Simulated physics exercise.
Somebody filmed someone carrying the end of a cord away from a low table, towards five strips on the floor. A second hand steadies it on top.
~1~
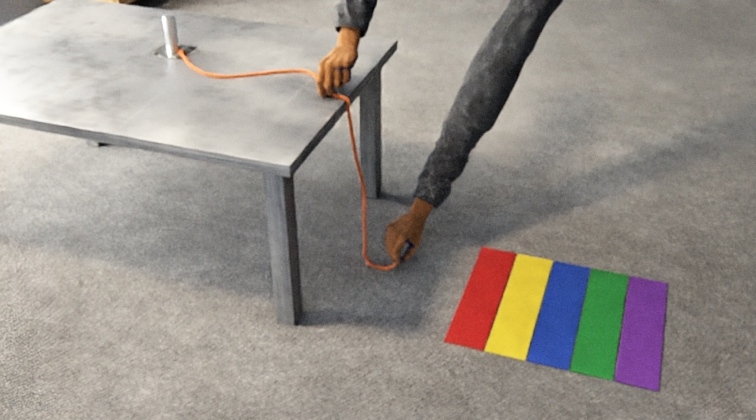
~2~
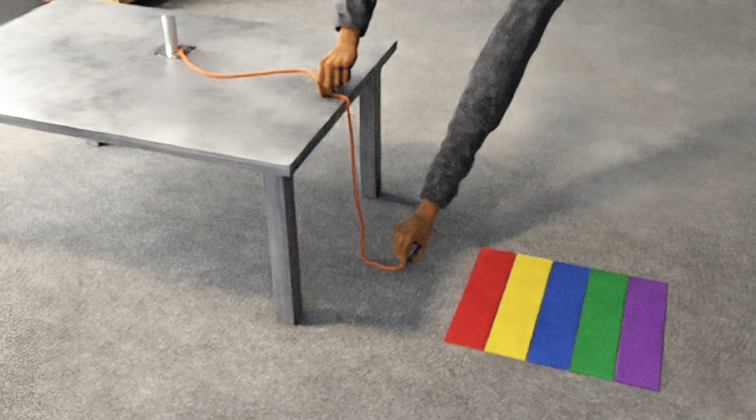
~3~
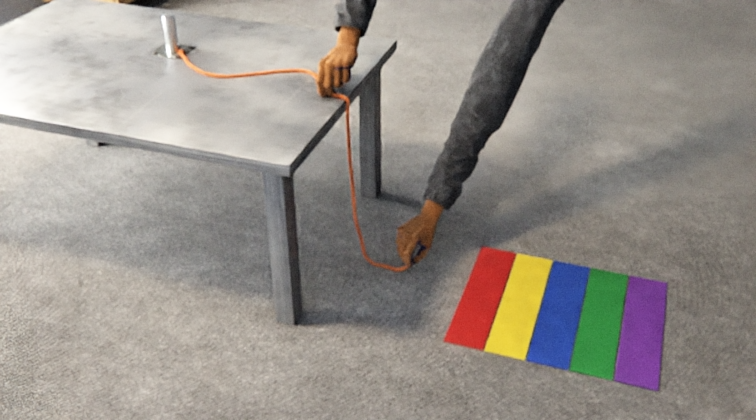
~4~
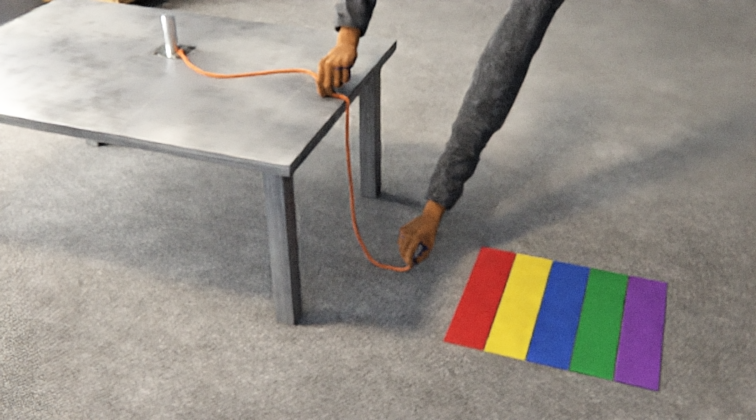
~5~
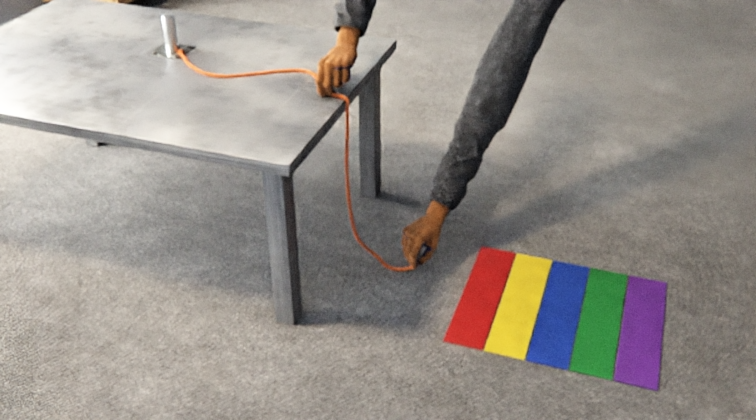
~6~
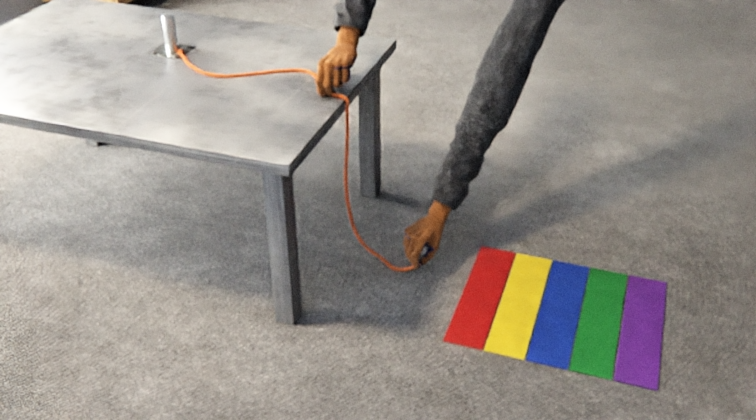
The footage shows one hand holding an orange cord at the edge of a gray table while the other, low near the floor, draws its end slightly right, toward five colored strips, the hanging section shifting a little.
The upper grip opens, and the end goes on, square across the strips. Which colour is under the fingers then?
It halts on the blue strip.
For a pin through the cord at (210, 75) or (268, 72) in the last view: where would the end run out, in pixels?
The places are (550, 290) and (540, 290).
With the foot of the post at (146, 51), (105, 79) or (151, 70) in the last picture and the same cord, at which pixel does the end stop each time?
Try by try, around (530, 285), (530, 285) and (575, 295).
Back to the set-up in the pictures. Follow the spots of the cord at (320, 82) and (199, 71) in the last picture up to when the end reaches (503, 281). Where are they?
They go to (345, 90) and to (227, 61).
Soon after, end near (503, 281); over red.
After that, end near (541, 289); over yellow.
At the stop, end near (565, 294); over blue. Over blue.
